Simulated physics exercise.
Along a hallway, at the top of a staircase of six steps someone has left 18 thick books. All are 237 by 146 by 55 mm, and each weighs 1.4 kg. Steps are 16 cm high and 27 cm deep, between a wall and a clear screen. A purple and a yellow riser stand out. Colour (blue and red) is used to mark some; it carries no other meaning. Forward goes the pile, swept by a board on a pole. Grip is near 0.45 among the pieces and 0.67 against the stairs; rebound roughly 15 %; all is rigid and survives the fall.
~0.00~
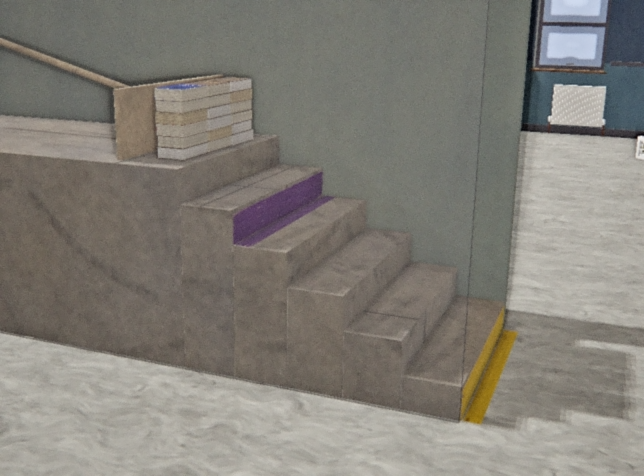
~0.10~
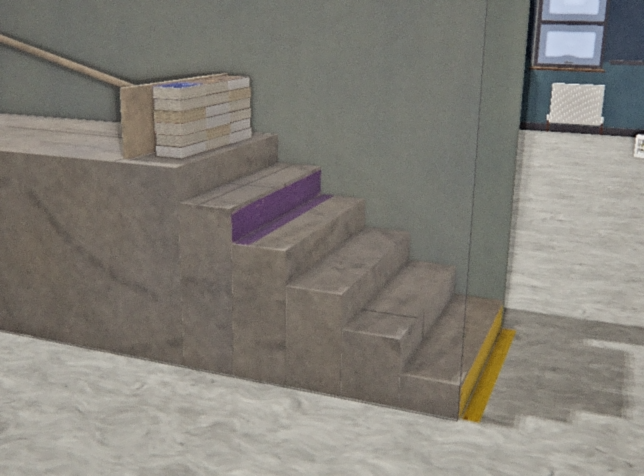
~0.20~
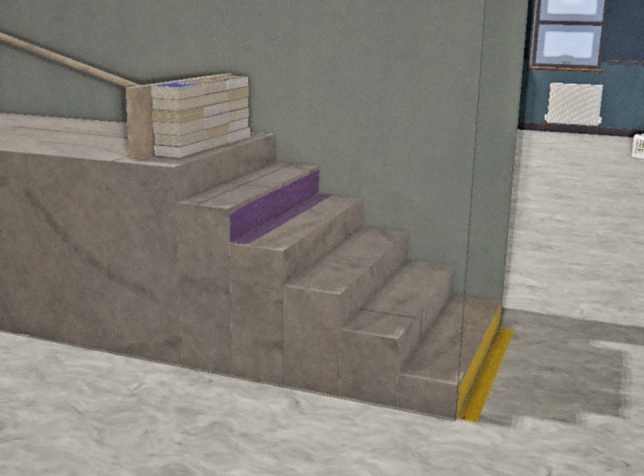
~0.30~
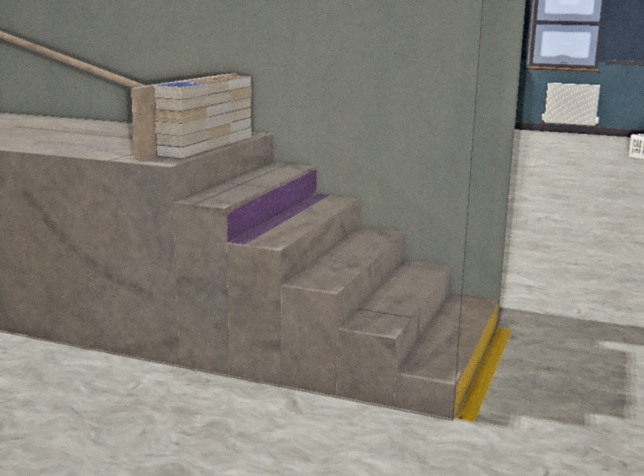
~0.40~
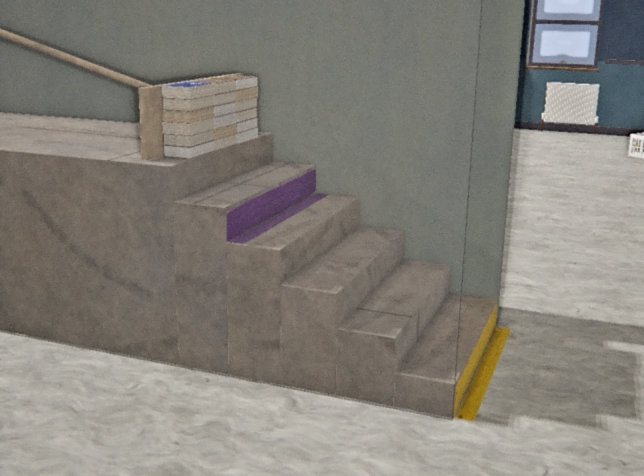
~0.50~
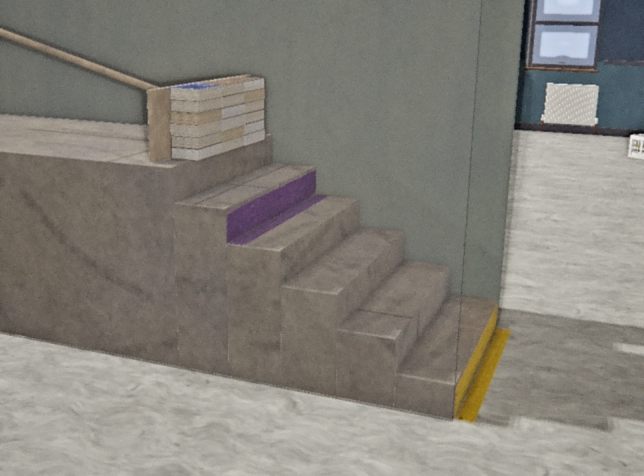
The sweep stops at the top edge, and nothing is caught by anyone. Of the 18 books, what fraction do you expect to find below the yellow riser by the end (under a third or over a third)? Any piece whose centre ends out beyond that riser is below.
Less than a third of them, I would say.
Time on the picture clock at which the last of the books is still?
About 3.0 s.
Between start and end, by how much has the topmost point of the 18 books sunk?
It sits roughly 35 centimetres lower.
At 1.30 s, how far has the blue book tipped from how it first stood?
I'd put it at roughly 160 degrees away from its starting angle.
By 0.78 s, none of the 18 books below the yellow riser, 18 disturbed; blue book tilted 15°, 18 mm lower; red book tilted 15°, 19 mm lower.
By 1.30 s, none of the 18 books below the yellow riser, 18 disturbed; blue book upside down; red book on its side.
When it is over (3.3 s), 2 of the 18 books below the yellow riser; blue book upside down; red book on its side. That is 11 per cent. In pixels of the last frame, middles, blue book near (341, 266), red book near (268, 211).
